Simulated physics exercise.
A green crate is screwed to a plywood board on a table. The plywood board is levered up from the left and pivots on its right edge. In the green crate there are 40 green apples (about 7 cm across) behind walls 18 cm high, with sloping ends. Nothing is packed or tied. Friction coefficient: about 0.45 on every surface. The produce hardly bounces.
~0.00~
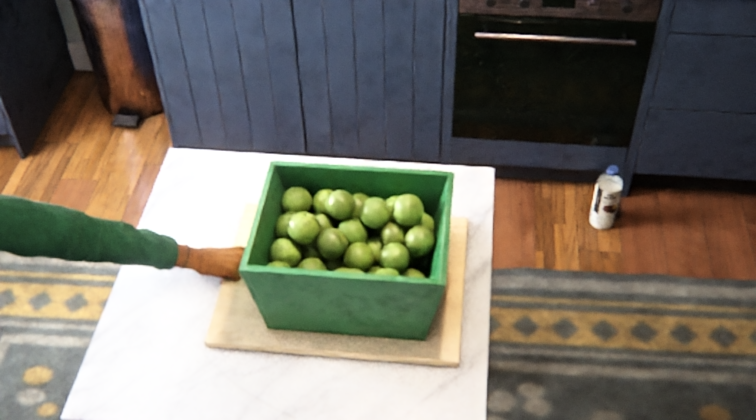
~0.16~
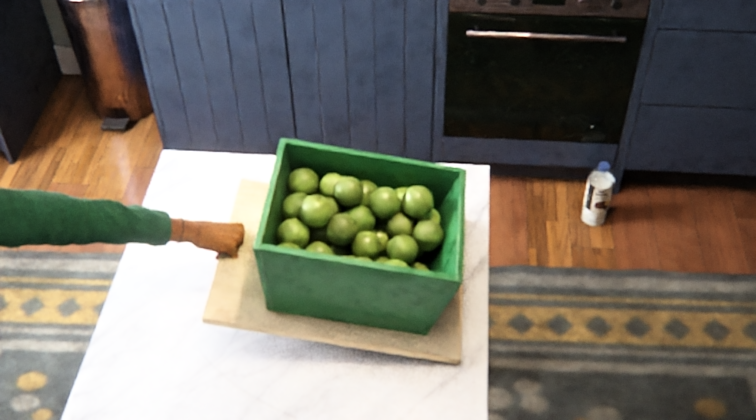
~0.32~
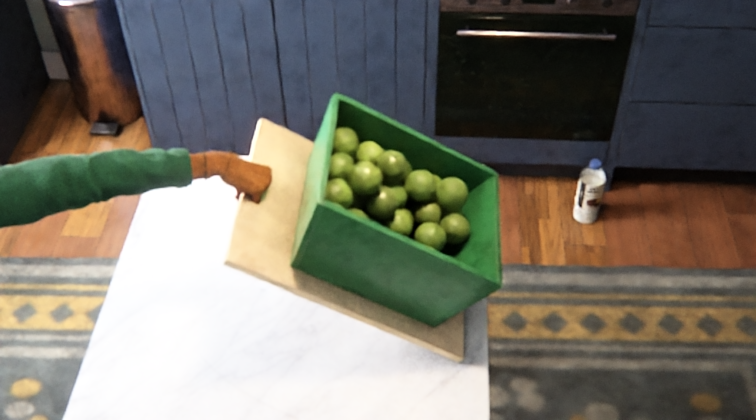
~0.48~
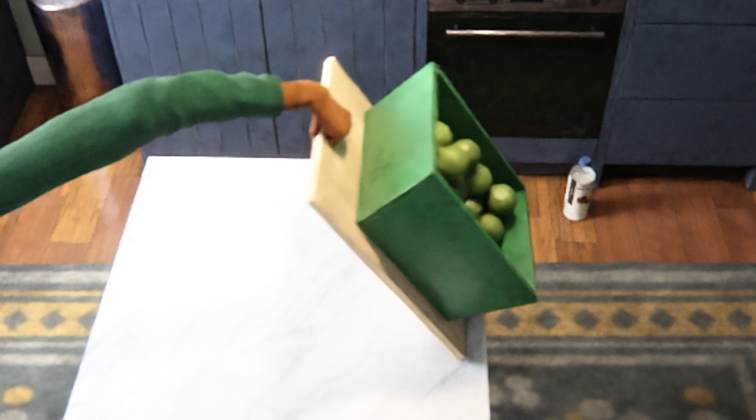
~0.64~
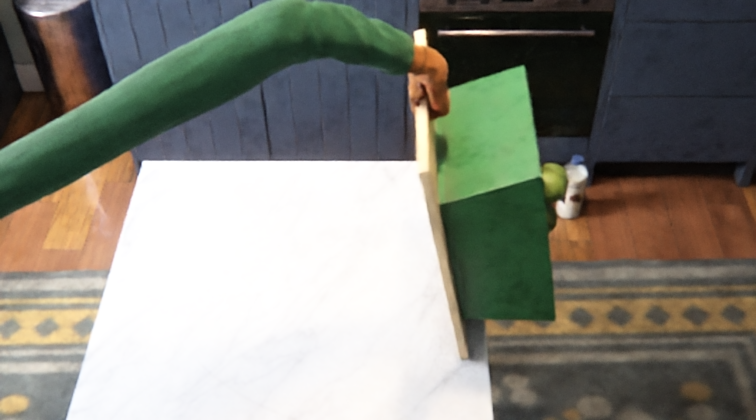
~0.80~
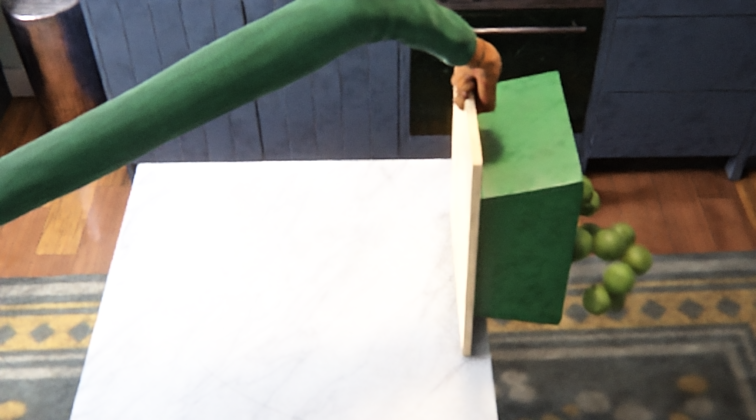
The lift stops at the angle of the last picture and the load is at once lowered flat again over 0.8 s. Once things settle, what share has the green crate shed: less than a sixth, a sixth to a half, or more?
Out of the green crate go over half of the green apples.
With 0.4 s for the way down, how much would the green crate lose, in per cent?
In that case green crate 80 per cent.
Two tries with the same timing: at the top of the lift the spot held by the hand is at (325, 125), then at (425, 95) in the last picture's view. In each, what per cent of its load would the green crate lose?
Green crate 10 then 50 per cent.
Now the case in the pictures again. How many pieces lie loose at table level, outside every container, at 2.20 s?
About 0.
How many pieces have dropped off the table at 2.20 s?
Roughly 35.
After 1.02 s, tilt 73°; 32 of 40 out of the green crate.
After 1.30 s, tilt 28°; 33 of 40 out of the green crate.
After 1.70 s, tilt 0°; 33 of 40 out of the green crate.
Outcome (at 2.20 s), 33 of 40 out of the green crate. Asked share, 33 of 40, 82 per cent.
